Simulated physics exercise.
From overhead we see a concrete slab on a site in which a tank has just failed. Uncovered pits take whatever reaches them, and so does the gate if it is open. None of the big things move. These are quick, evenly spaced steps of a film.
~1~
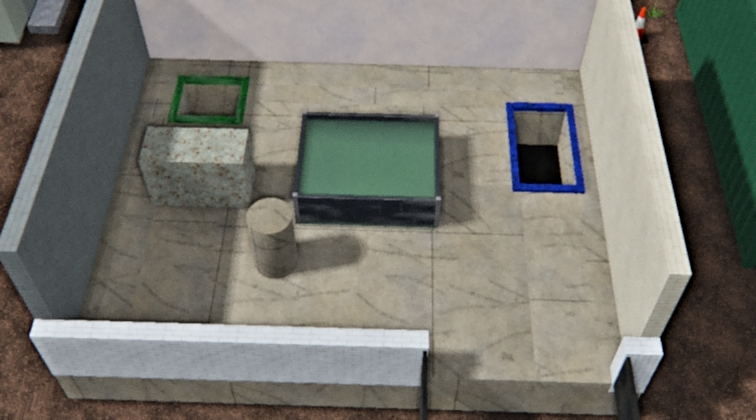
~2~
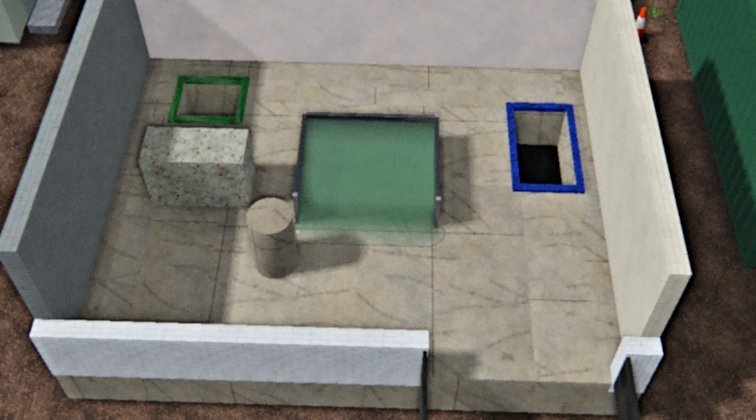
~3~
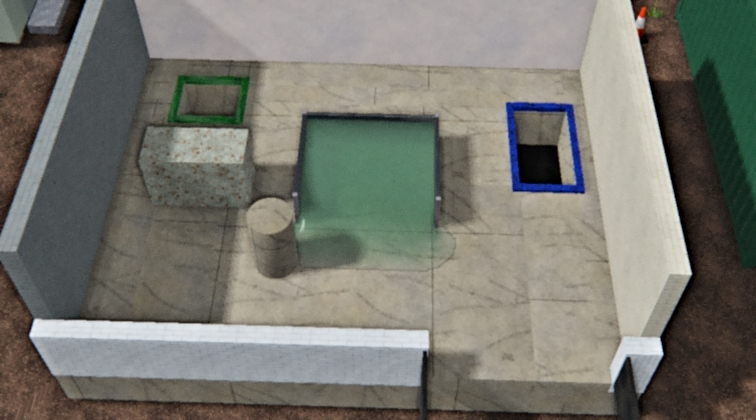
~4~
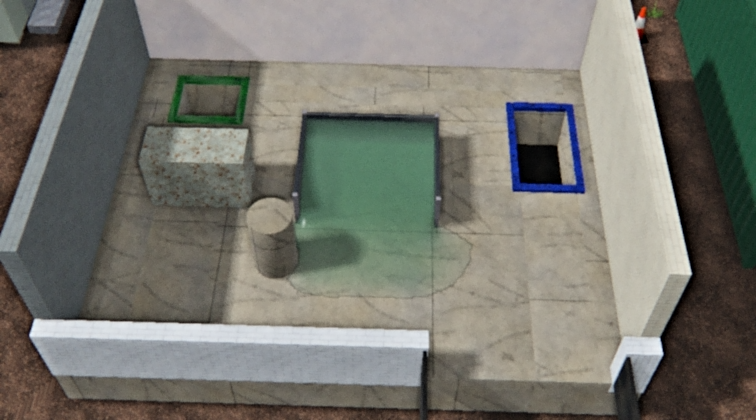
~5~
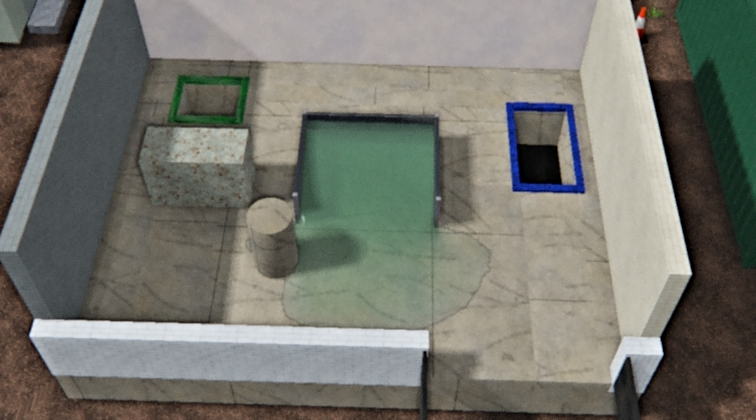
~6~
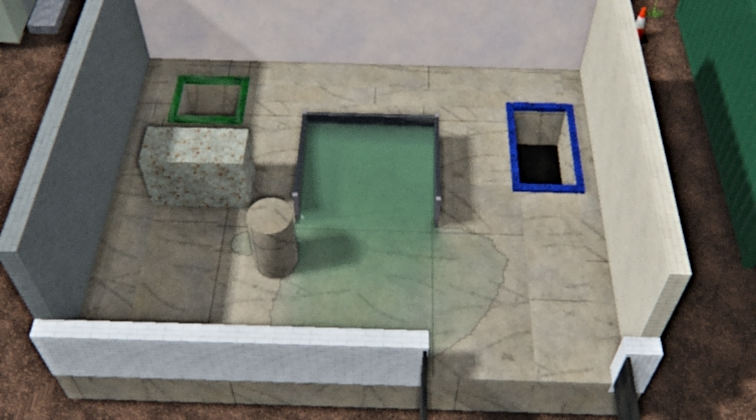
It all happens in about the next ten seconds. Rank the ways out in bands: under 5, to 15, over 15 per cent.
As I see it, the gate ends up high - past fifteen per cent; the blue pit ends up low - beneath five per cent; the green pit ends up low - beneath five per cent.
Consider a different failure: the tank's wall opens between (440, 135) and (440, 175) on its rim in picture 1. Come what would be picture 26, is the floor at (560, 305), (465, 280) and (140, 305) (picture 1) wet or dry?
The first would be drenched, the second still unwetted and the third still unwetted.
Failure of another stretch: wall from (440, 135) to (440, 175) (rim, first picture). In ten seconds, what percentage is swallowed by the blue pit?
The blue pit takes 35 per cent.
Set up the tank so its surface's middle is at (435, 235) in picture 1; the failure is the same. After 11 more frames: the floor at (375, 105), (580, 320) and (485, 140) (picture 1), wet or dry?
Looking at all three, I'd call them bone dry, bone dry, bone dry.
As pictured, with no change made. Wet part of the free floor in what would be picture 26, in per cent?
45 %.
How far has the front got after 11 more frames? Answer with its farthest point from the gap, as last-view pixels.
Near (86, 349).
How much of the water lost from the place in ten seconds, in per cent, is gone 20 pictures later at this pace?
My figure: 50 percent.
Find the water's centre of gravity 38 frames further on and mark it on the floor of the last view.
It's close to (317, 260).
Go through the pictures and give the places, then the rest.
In the first frame, the open tank at (369, 158) is whole and still.
In the second frame, the front is at (296, 233), out from the gap at (367, 214).
In the third frame, water pours out at (367, 216) and has run to a hidden place.
In the fourth frame, water pours out at (367, 216) and has run to a hidden place.
In the fifth frame, water pours out at (367, 217) and has run to (429, 320).
In the sixth frame, water pours out at (367, 217) and has run to a hidden place.
A moment on, water covers 25 % of the floor; the gate 2 %, the blue pit 0 %, the green pit 0 %.
Next, water covers 30 % of the floor; the gate 8 %, the blue pit 0 %, the green pit 0 %.
Then, water covers 45 % of the floor; the gate 18 %, the blue pit 0 %, the green pit 0 %.
Later, water covers 60 % of the floor; the gate 29 %, the blue pit 0 %, the green pit 0 %.
In the end, water covers 75 % of the floor; the gate 37 %, the blue pit 0 %, the green pit 0 %.
